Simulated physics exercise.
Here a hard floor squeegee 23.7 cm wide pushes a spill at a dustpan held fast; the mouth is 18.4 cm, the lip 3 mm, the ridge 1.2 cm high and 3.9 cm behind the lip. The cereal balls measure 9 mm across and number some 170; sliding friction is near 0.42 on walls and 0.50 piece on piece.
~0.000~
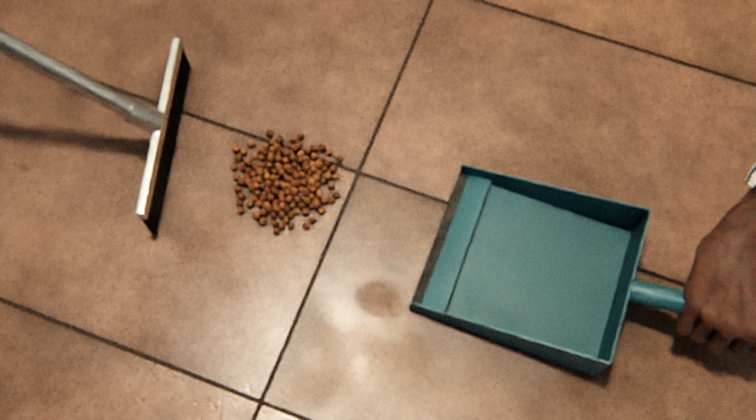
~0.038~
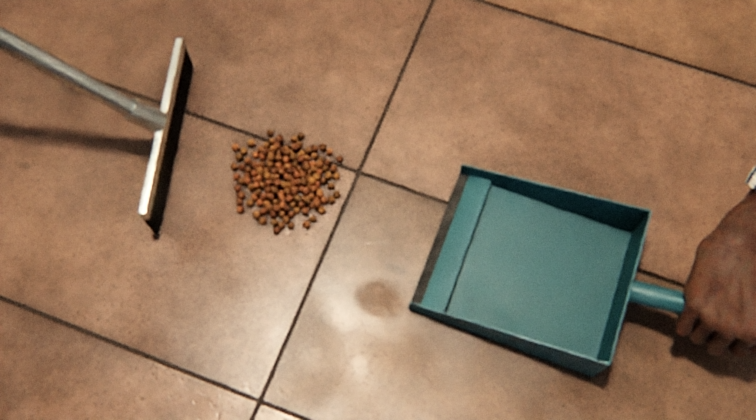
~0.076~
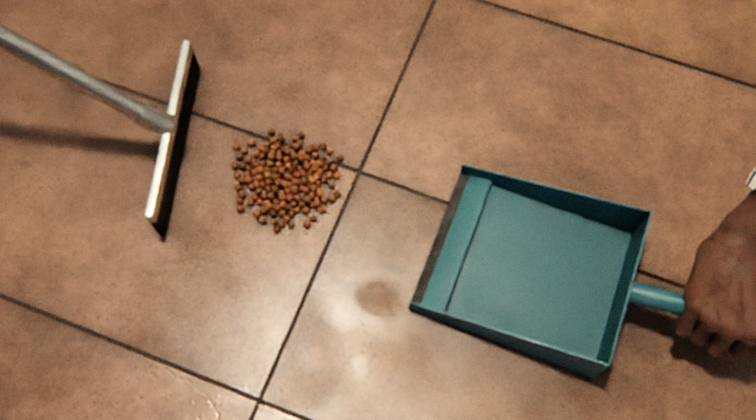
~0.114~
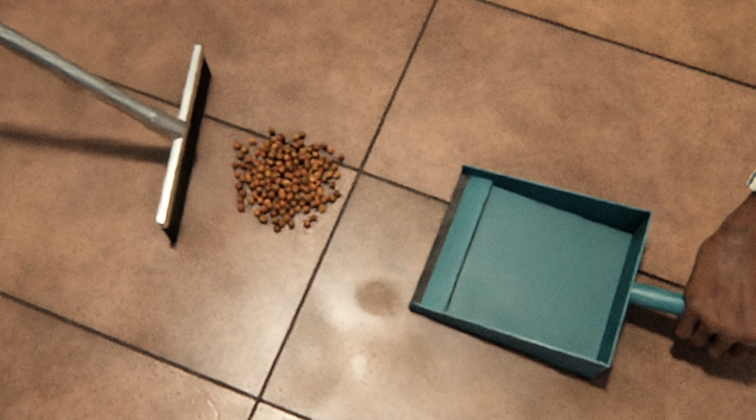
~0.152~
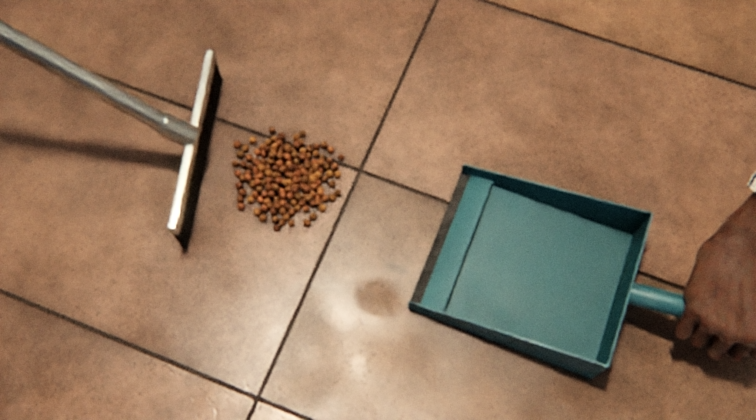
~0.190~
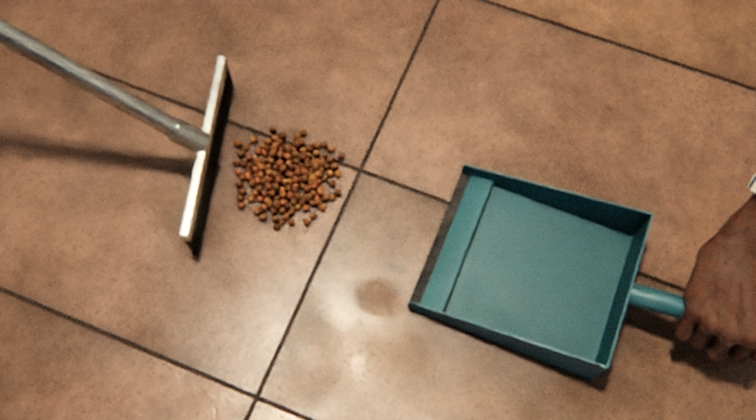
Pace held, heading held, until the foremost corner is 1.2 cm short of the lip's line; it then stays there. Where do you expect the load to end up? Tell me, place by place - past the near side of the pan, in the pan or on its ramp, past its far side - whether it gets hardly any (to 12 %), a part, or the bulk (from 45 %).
Near side gets hardly any. Pan gets hardly any. Far side gets hardly any.
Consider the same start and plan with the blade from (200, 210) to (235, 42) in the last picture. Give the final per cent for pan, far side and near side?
Pan 20; far 40; near 0.
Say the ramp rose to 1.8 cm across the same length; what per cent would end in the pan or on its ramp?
Something like 0 per cent, ramp included.
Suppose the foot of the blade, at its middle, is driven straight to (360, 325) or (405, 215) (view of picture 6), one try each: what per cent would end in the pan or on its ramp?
I'd expect around 0 percent, then around 15 percent.
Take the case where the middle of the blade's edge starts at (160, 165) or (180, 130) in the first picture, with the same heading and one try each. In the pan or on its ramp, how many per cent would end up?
Some 0 and 0 per cent.
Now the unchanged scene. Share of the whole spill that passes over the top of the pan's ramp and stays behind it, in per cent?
I'd put it near 0 per cent.
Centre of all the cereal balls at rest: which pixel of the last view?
(412, 223) or so.
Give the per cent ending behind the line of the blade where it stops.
Estimate: Around 15 %.
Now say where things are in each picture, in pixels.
Blade from (143, 215) to (178, 46), moved 0.0 cm, 0 of the pieces shifted so far; middle of the pieces at (286, 177); pan at (539, 275), in the first frame.
Blade from (145, 215) to (181, 46), moved 0.3 cm, 0 of the pieces shifted so far; middle of the pieces at (286, 176), in the second frame.
Blade from (152, 218) to (188, 48), moved 1.3 cm, 0 of the pieces shifted so far; middle of the pieces at (287, 176), in the third frame.
Blade from (163, 223) to (200, 53), moved 2.9 cm, 0 of the pieces shifted so far; middle of the pieces at (287, 175), in the fourth frame.
Blade from (175, 230) to (211, 58), moved 4.7 cm, 0 of the pieces shifted so far; middle of the pieces at (287, 174), in the fifth frame.
Blade from (186, 236) to (223, 64), moved 6.4 cm, 0 of the pieces shifted so far; middle of the pieces at (288, 173); pan at (539, 277). Its pace works out near 0.46 m/s, heading 12 degrees towards the viewer's side, in the sixth frame.
Then, at 0.46 s, middle of the blade 17 cm from the lip; 0 % over the lip, far side 0 %, near side 0 %.
Then, at 0.64 s, middle of the blade 9 cm from the lip; 0 % over the lip, far side 5 %, near side 0 %.
After 0.94 s, middle of the blade 4 cm from the lip; 0 % over the lip, far side 10 %, near side 5 %.
In the end, at 1.3 s, near side 5 %, pan 0 %, far side 10 %, in front of the lip or behind the blade 85 %.
